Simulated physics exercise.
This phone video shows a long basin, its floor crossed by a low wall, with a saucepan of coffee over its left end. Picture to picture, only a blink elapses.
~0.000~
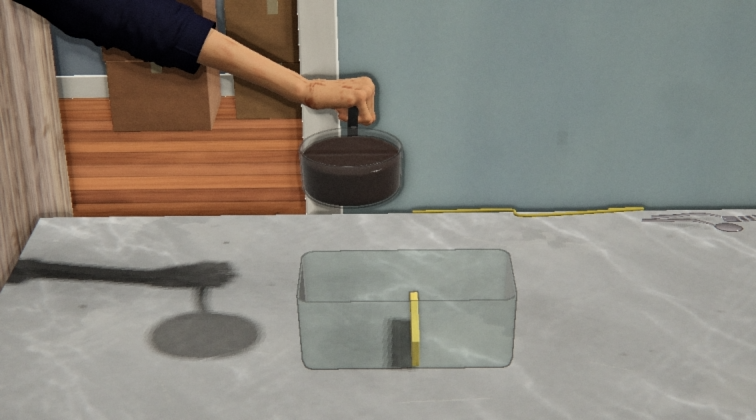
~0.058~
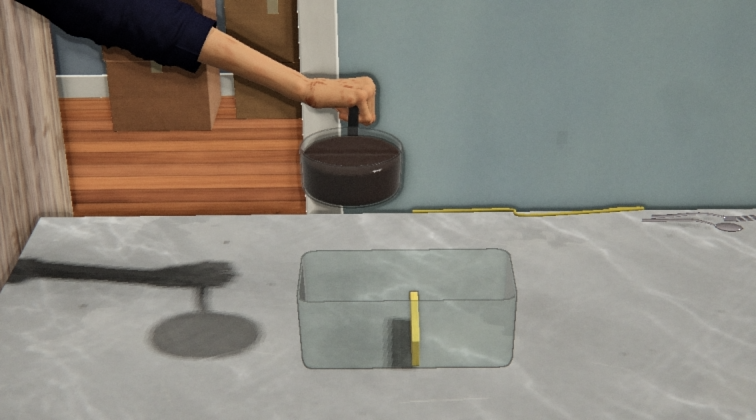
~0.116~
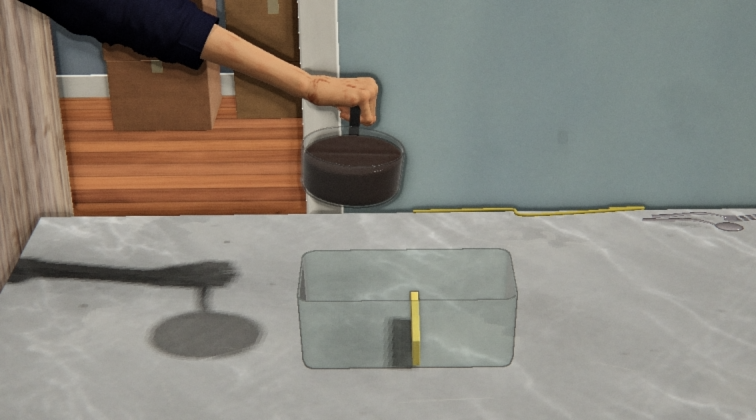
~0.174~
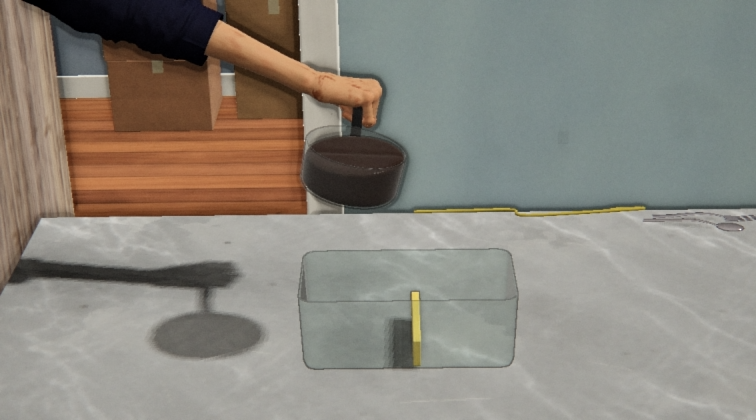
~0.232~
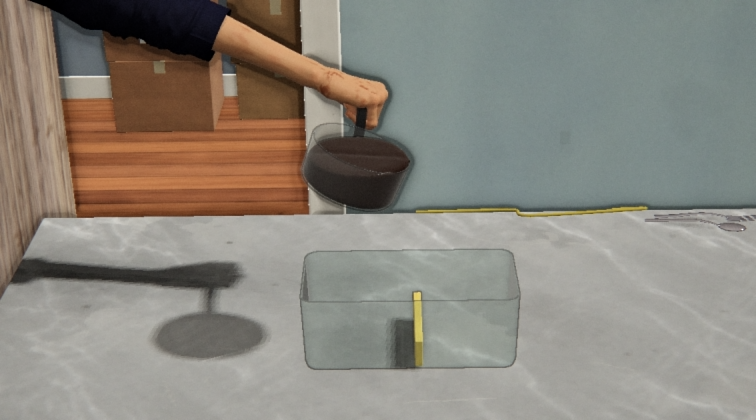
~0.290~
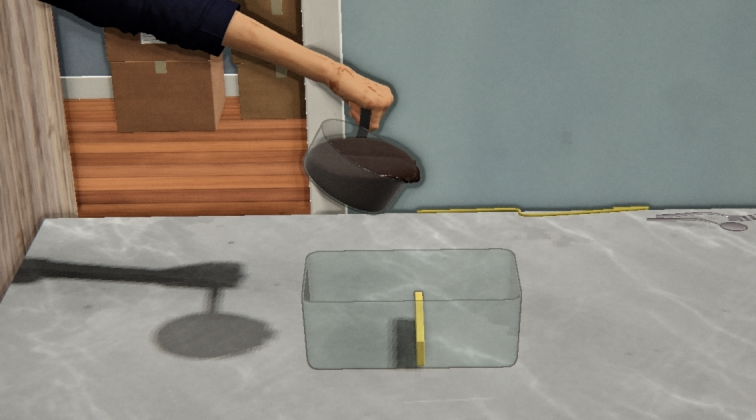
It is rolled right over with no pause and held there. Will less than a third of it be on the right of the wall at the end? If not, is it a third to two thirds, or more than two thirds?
No, more than two thirds.
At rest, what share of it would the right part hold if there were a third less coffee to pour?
It works out near 75 percent.
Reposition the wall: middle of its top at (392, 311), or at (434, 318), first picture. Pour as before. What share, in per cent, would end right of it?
Roughly 95 per cent first and roughly 60 per cent second.
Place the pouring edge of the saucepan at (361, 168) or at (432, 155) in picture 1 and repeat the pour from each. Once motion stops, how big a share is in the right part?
35 % and 85 %.
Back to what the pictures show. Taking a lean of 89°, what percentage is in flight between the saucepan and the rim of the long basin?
Near 50 %.
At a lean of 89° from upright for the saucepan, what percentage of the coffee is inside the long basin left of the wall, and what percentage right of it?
About 0 % left and about 30 % right.
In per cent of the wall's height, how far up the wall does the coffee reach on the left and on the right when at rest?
10 % left, 70 % right.
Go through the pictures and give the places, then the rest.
Tilt 0°; pouring edge (402, 147); surface from (302, 154) to (400, 153); the long basin's rim runs from (300, 277) to (513, 275); the wall's top is at (415, 317), in the first picture.
Tilt 1°; pouring edge (402, 148); surface from (303, 153) to (400, 153), in the second picture.
Tilt 5°; pouring edge (404, 151); surface from (304, 152) to (402, 153), in the third picture.
Tilt 12°; pouring edge (406, 157); surface from (305, 152) to (404, 155), in the fourth picture.
Tilt 20°; pouring edge (409, 165); surface from (307, 154) to (407, 158); 1 per cent is over the edge, in the fifth picture.
Tilt 31°; pouring edge (410, 173); surface from (308, 153) to (408, 165); 6 per cent is over the edge, in the sixth picture.
A moment on, the saucepan is tipped on its side and 24 per cent is still to pour, 0 is left of the wall and 28 right of it.
Next, the saucepan is tipped right over and 5 per cent is still to pour, 9 is left of the wall and 76 right of it.
Then the saucepan is tipped right over and 0 per cent is still to pour, 18 is left of the wall and 79 right of it.
Later the saucepan is tipped right over and 0 per cent is still to pour, 20 is left of the wall and 79 right of it.
Finally, 20 per cent lies left of the wall, 79 right of it and 2 outside.
